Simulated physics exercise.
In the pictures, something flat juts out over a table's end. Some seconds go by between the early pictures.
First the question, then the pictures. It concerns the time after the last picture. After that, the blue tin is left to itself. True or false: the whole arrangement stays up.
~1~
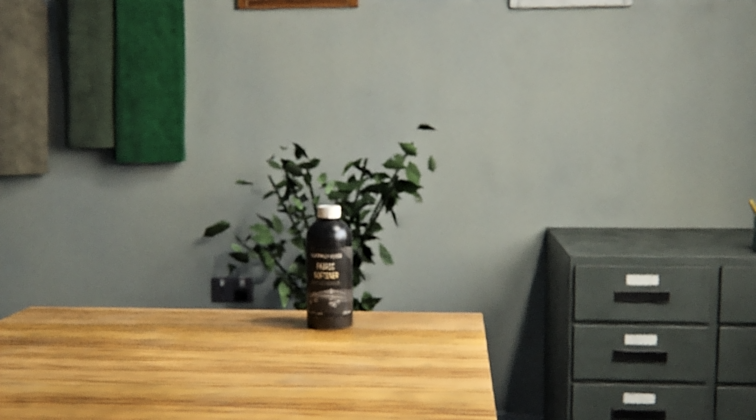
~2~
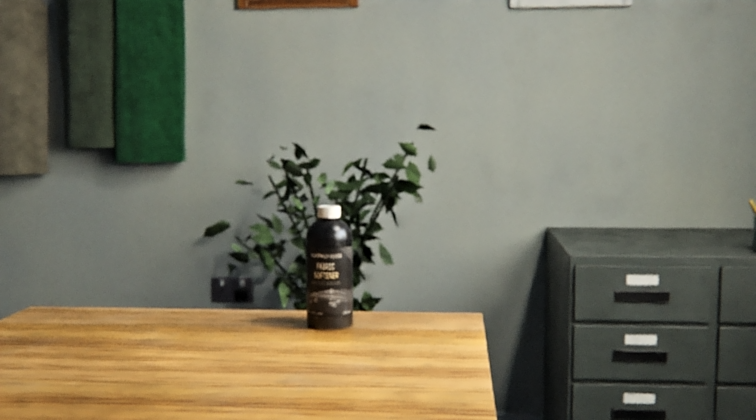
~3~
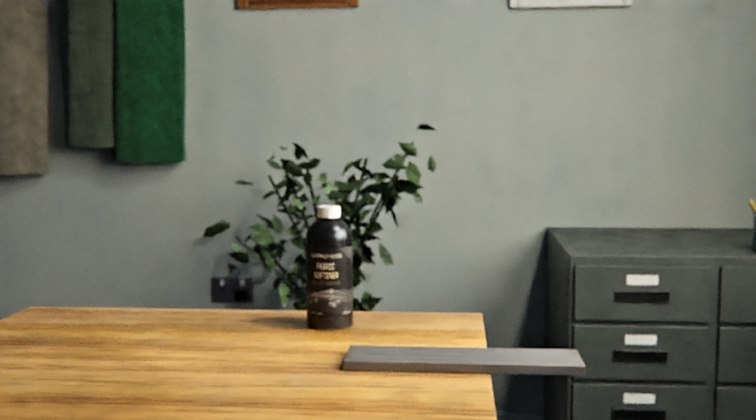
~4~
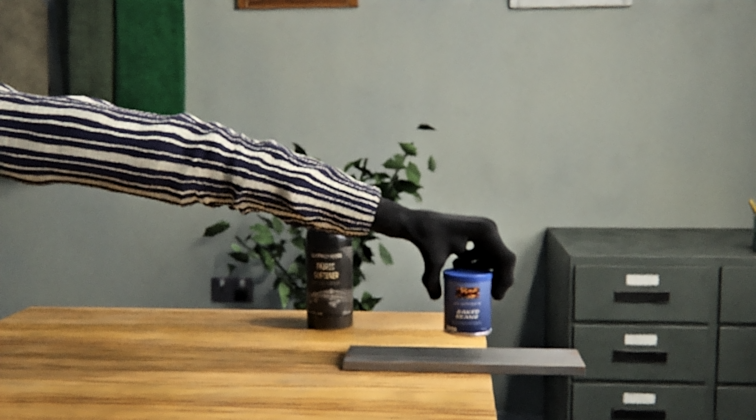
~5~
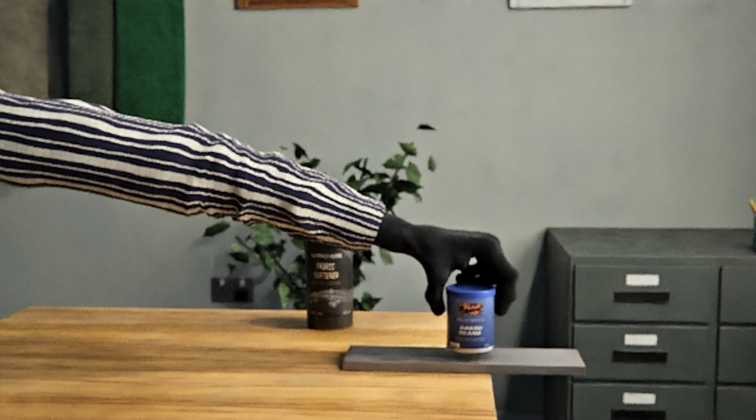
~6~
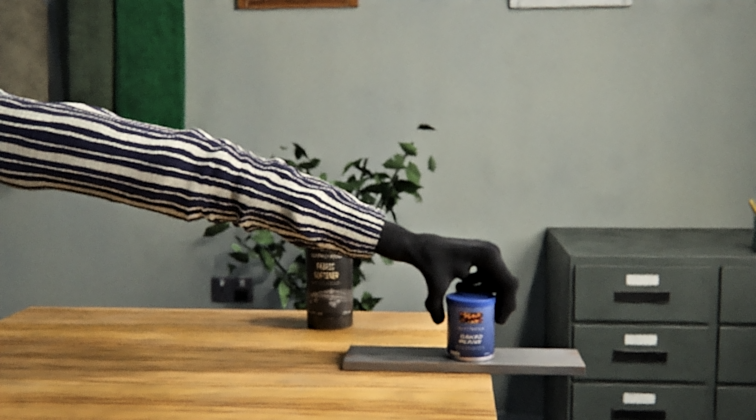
True.
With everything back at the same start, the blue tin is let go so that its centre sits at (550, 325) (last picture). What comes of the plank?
After that it tumbles.
Then, 0.30 s past the last view, nothing moves.
Then, 0.70 s past the last view, blue tin resting near (471, 326).
Finally, all 3 still in place. Final places as the last picture's camera would see them, blue tin near (471, 326). The plank holds.
